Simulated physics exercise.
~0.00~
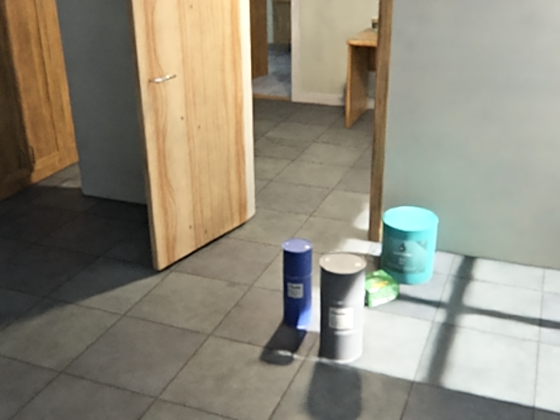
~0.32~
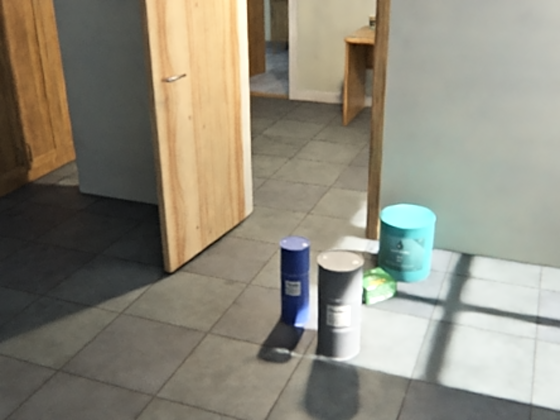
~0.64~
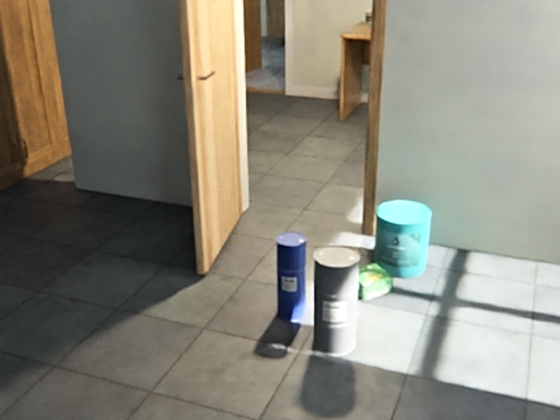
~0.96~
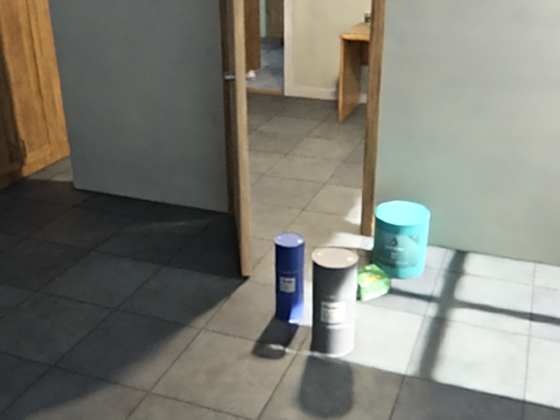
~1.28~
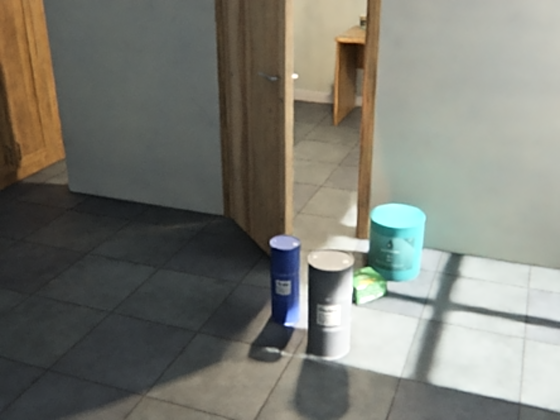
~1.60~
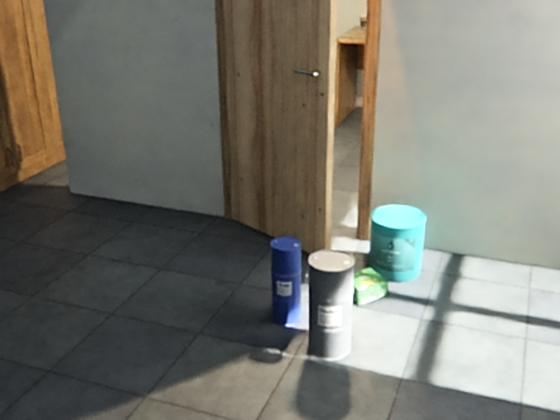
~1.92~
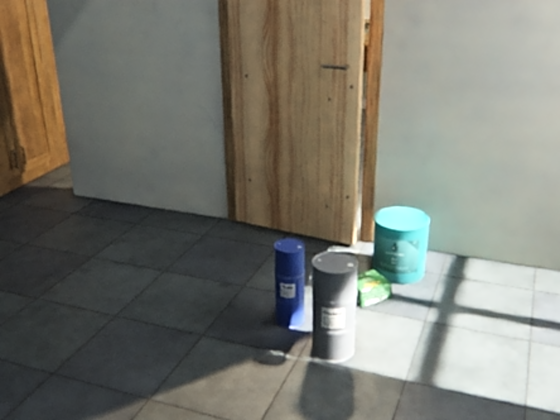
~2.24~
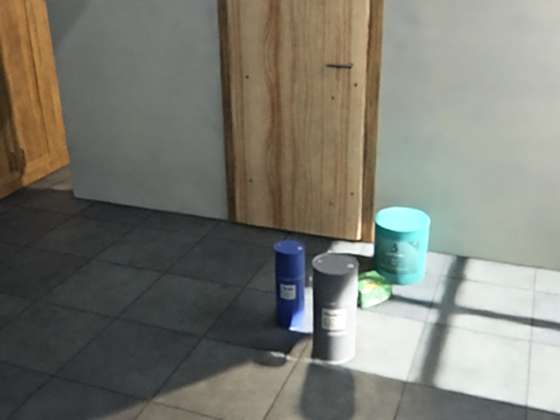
At first, a wooden door stands wide open in a gray wall, showing a tiled passage and a wooden table beyond it. On the floor to the right sit a blue canister, a grey canister, a small green box and a turquoise pail. The door begins to swing, turning edge-on and narrowing the view of the room behind. It keeps moving to the right, its broad face coming into view as the gap shrinks to a sliver. Finally it closes against the frame just behind the containers, which all remain standing where they were.
